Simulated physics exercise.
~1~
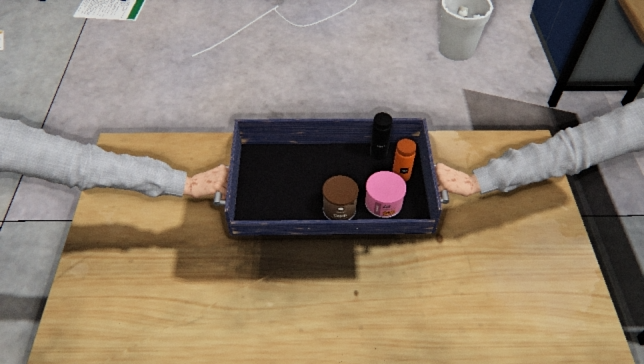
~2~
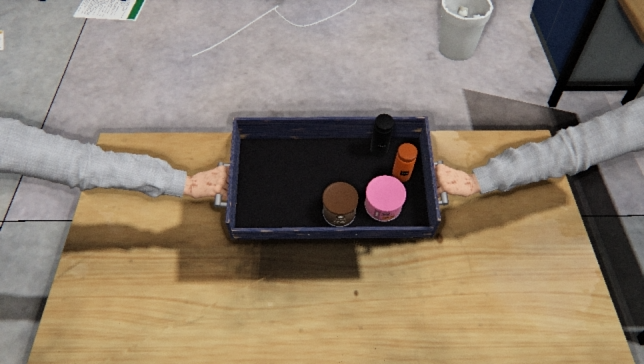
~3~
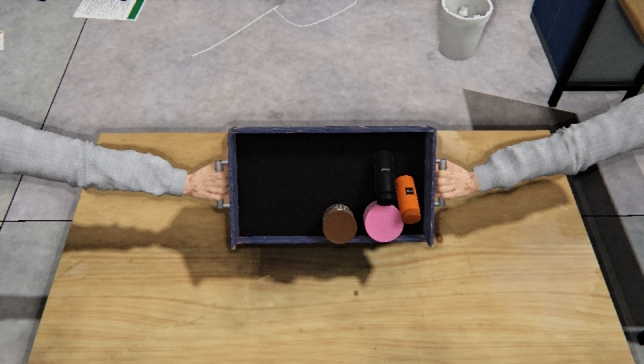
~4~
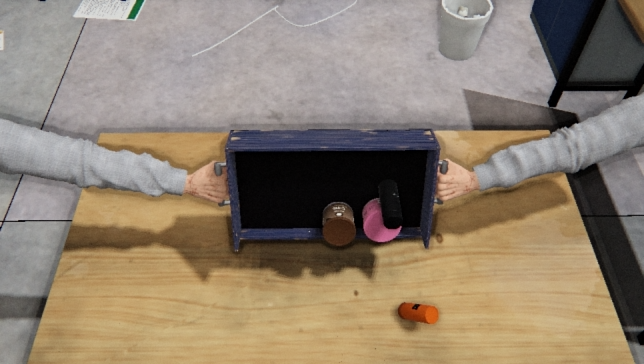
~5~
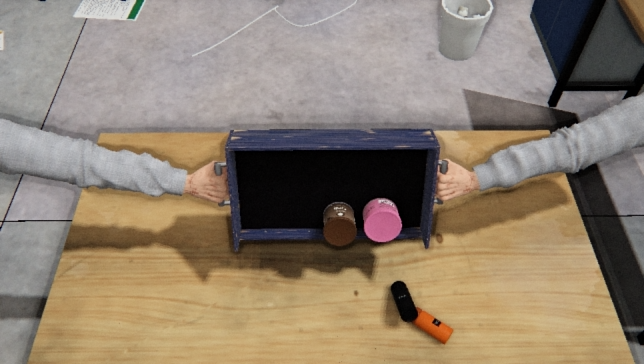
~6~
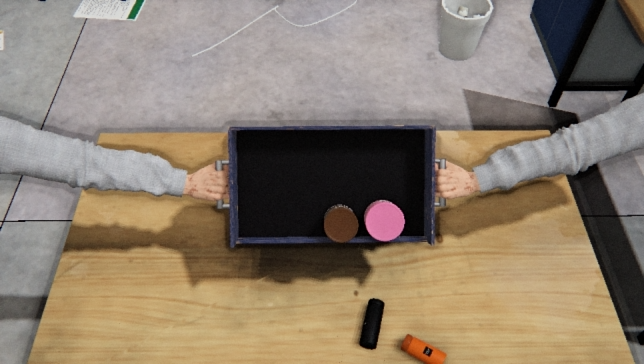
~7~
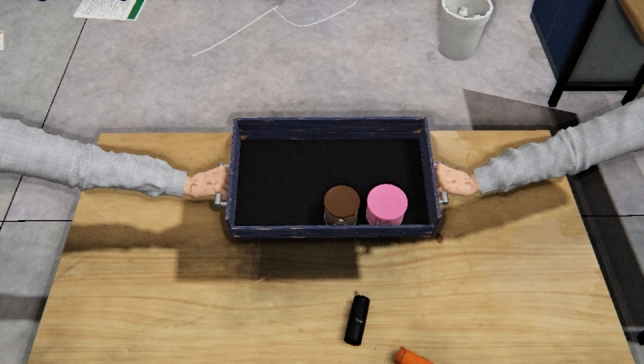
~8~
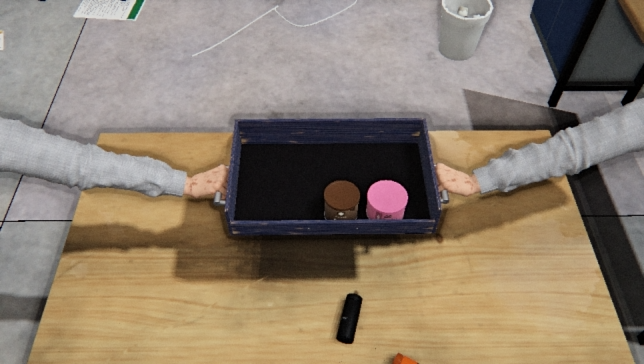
To begin with, two hands hold an open dark blue crate above a wooden table, with a brown tin, a pink tub, a black shaker and an orange shaker grouped toward its right side. The hands tip the near side of the crate down, and both shakers topple while the tin and tub slide to the near wall. The orange shaker drops out onto the table first, and the black one follows. The hands then swing the crate back to level. The tin and tub stay inside, while both shakers lie on the table, the orange one rolling toward the near edge of view.
